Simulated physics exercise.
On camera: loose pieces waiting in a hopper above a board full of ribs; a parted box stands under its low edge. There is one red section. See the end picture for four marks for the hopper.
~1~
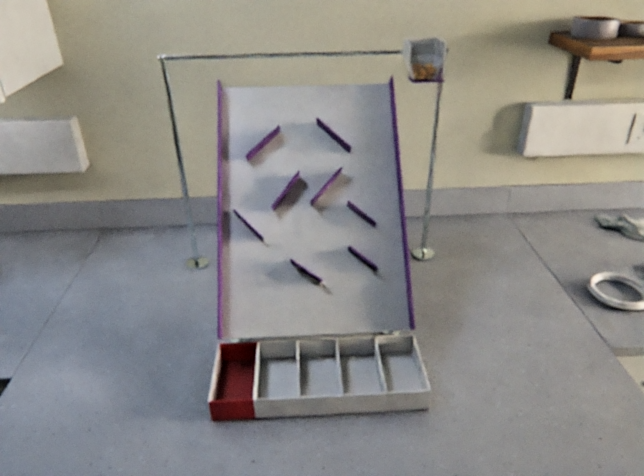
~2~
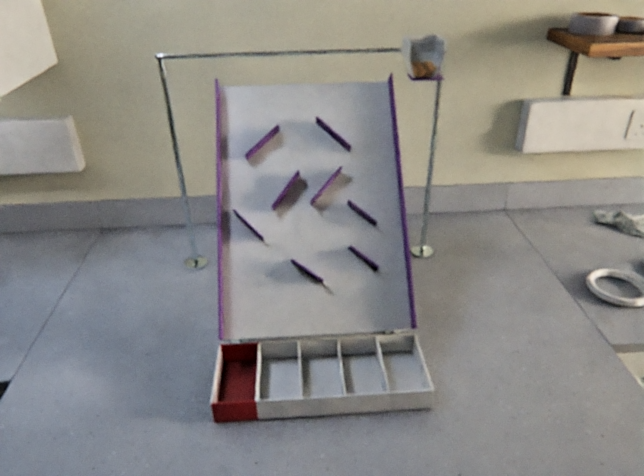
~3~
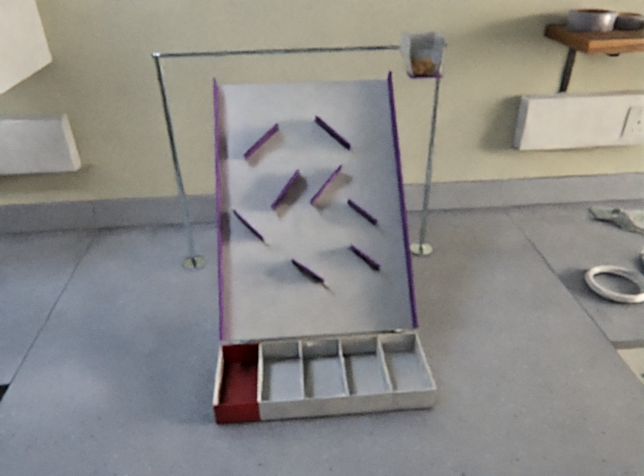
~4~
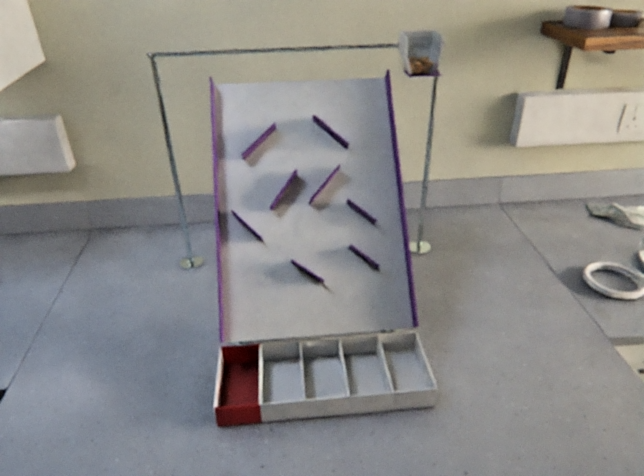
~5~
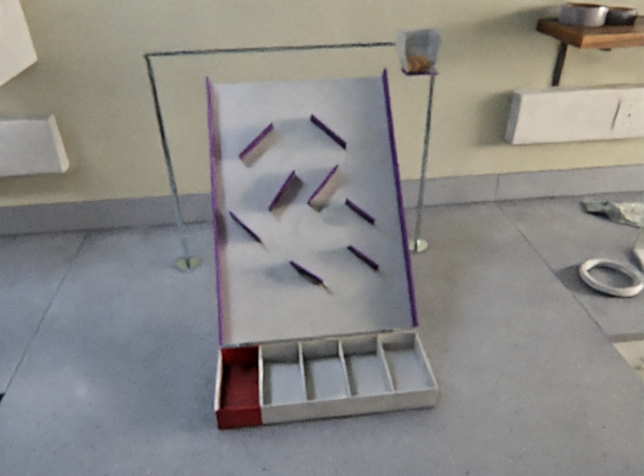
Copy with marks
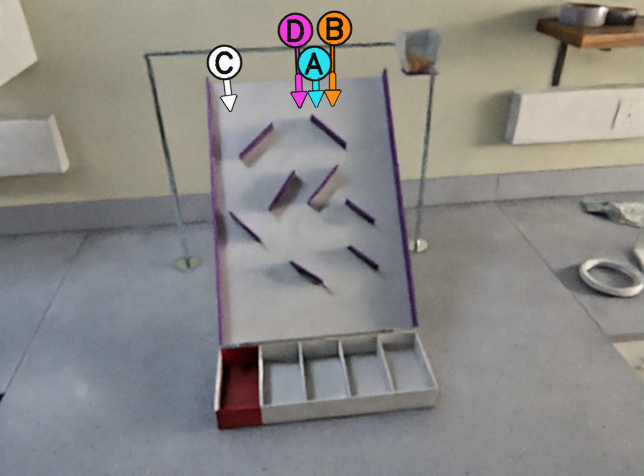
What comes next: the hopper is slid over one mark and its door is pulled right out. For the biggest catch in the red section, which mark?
Take C.
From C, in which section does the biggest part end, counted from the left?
The first.
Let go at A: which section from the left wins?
It is the fifth one.
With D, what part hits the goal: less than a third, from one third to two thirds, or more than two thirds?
Mark D gives less than a third.
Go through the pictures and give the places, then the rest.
The first picture shows hopper at (423, 71), dried chickpeas, door shut.
The second picture shows ribs (245, 156) to (278, 125), (317, 117) to (351, 146), (272, 207) to (299, 170).
The third picture shows ribs (311, 201) to (341, 165), (233, 210) to (262, 238), (349, 199) to (377, 222).
The fourth picture shows ribs (291, 260) to (324, 281), (350, 245) to (380, 266).
The fifth picture shows red section at (239, 416), number 1 of 5 from the left.
On the marked copy, mark A meets the board at (316, 101); mark B meets the board at (332, 100); mark C meets the board at (229, 105); mark D meets the board at (299, 101).
If A is chosen, none in the red section, nearly all in other sections.
If B is chosen, none in the red section, all in other sections.
If C is chosen, most in the red section, about a quarter in other sections.
If D is chosen, a small part in the red section, nearly all in other sections.
